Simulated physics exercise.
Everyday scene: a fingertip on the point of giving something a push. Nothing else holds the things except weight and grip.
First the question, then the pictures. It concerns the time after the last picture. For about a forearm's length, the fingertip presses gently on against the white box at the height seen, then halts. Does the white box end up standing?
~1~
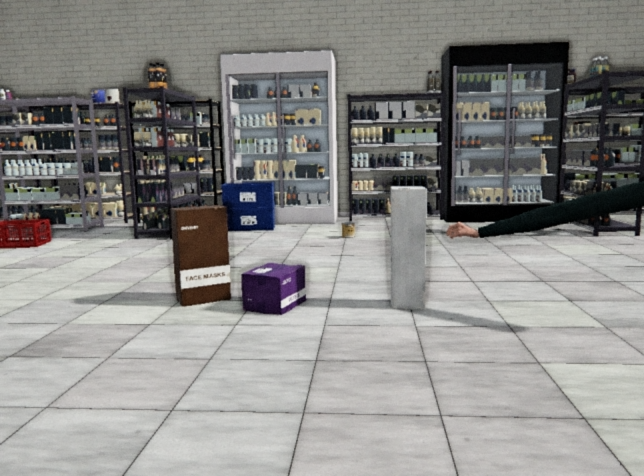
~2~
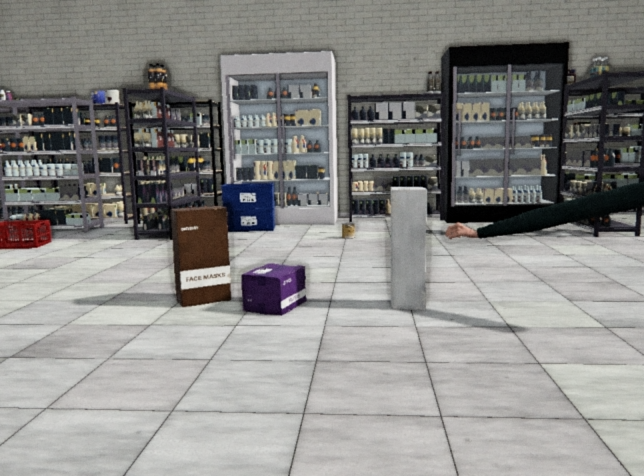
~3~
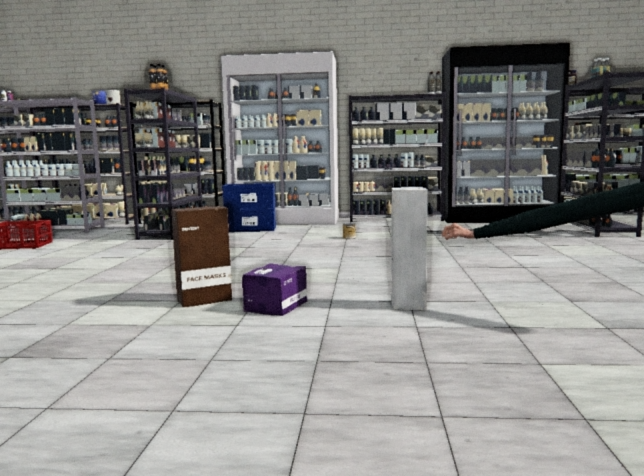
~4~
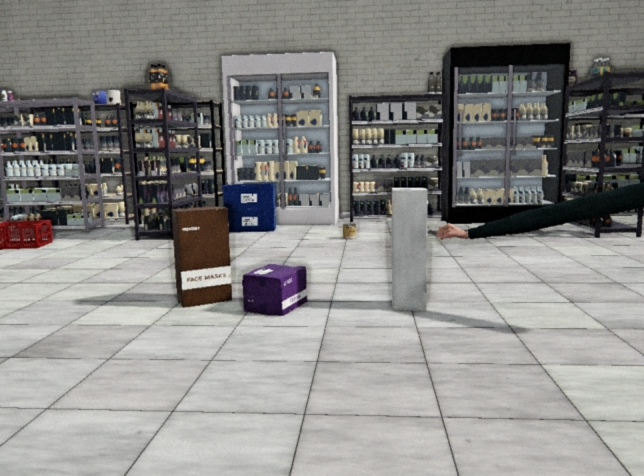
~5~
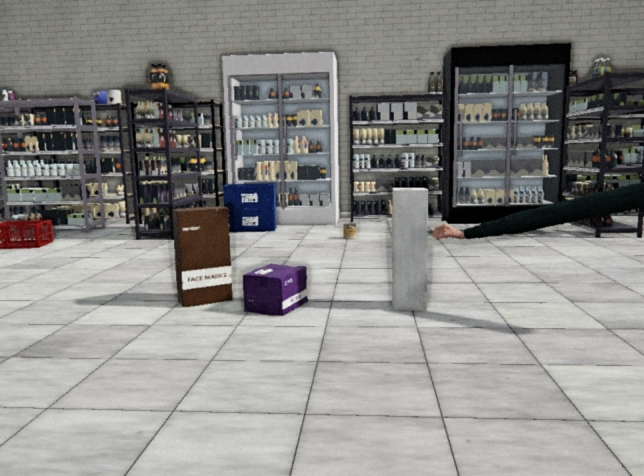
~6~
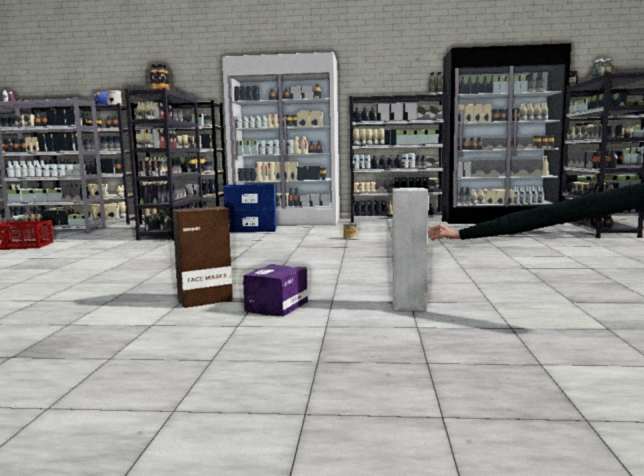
Keels over.
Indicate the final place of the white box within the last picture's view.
Around (346, 272).
Then, 0.60 s after the last picture, white box tipped 16° from how it was near (392, 247).
Then, 1.00 s after the last picture, white box tipped 39° from how it was near (367, 252).
Then, 1.30 s after the last picture, white box tipped 69° from how it was near (344, 270).
At rest, tipped over on the floor, white box. Seen from the same camera at the end, white box near (346, 272).
